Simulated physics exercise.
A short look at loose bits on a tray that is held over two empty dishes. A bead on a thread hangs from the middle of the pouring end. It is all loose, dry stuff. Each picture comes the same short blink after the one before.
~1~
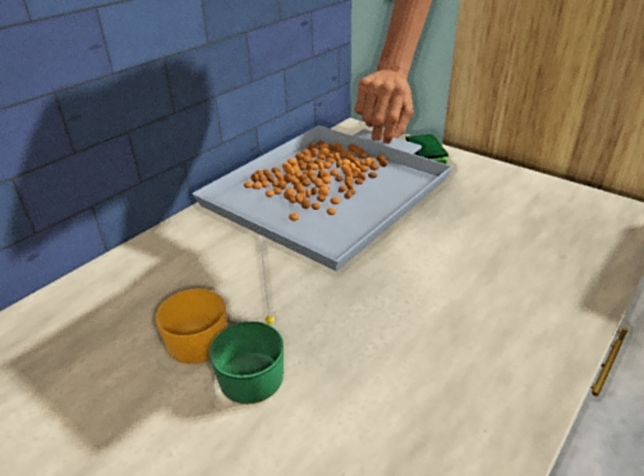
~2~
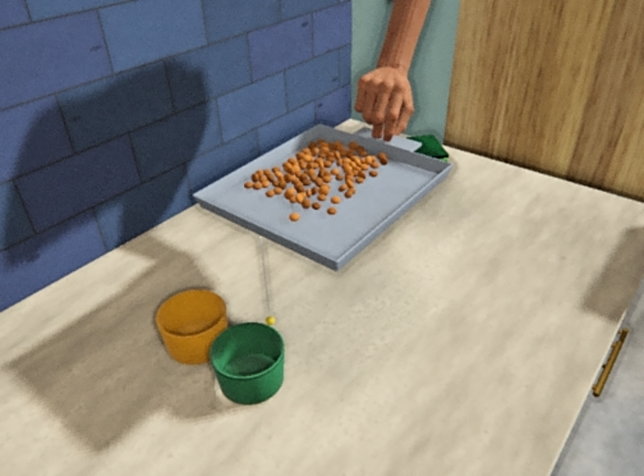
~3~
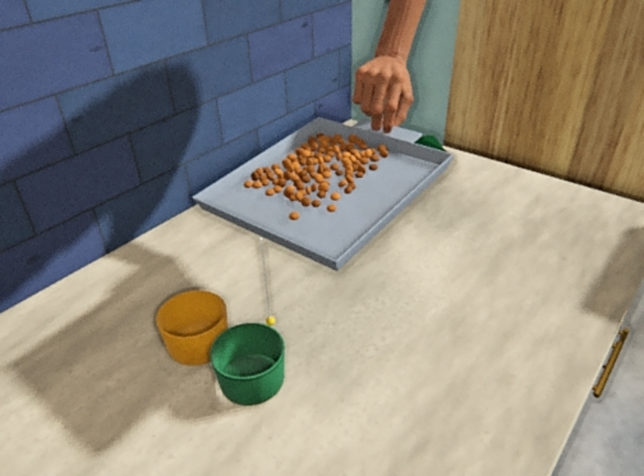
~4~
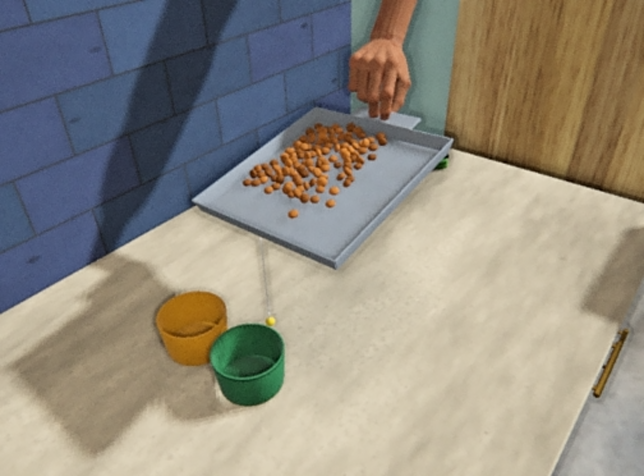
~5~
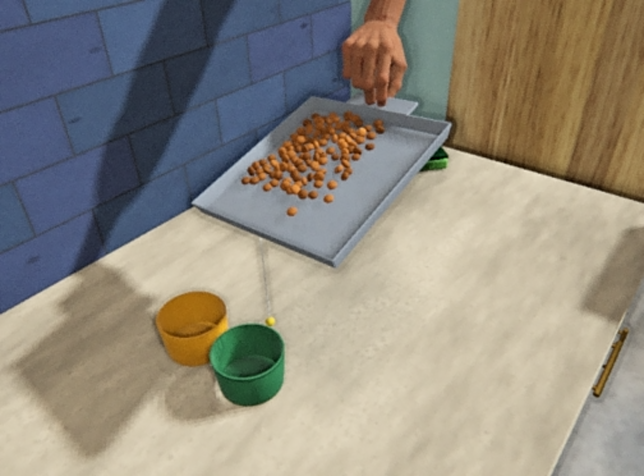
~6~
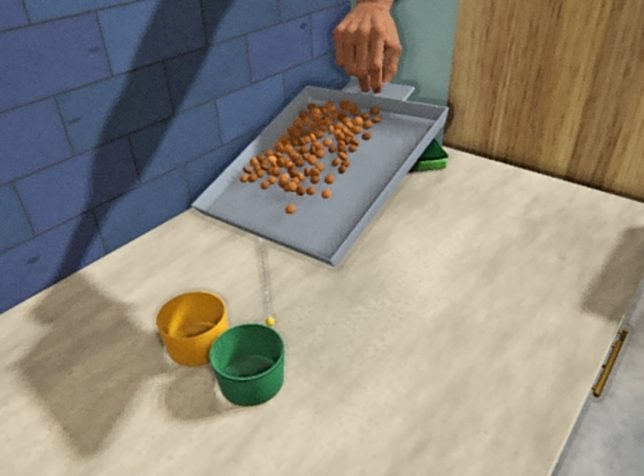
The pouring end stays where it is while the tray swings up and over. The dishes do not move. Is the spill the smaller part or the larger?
They take over half between them.
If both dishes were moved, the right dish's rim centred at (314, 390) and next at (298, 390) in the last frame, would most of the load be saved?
At the first place below a half, at the second less than half.
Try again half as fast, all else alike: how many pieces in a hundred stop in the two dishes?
Close to 90 per cent.
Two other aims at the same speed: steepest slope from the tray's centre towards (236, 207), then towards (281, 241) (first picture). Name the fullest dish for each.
The first try: The dish on the left. The second: The right dish.
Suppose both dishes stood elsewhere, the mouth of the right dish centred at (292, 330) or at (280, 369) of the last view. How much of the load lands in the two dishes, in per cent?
First some 20, then 60 per cent.
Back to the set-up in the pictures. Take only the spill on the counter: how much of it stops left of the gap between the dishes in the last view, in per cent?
Close to 50 per cent.
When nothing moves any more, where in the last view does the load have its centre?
Around (204, 343).
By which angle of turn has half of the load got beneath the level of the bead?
Around 90° of tilt.
Shortly afterwards, tray tipped steeply; the bulk on the tray; only a few in the left dish; near a quarter in the air.
Next, tray tipped past a quarter turn; a little on the tray; a little in the right dish; near half in the left dish; a little outside both; near a quarter in the air.
Some moments later, tray tipped past a quarter turn; near a quarter in the right dish; near two thirds in the left dish; a little outside both.
In the end, tray tipped past a quarter turn; near a quarter in the right dish; near two thirds in the left dish; a little outside both.
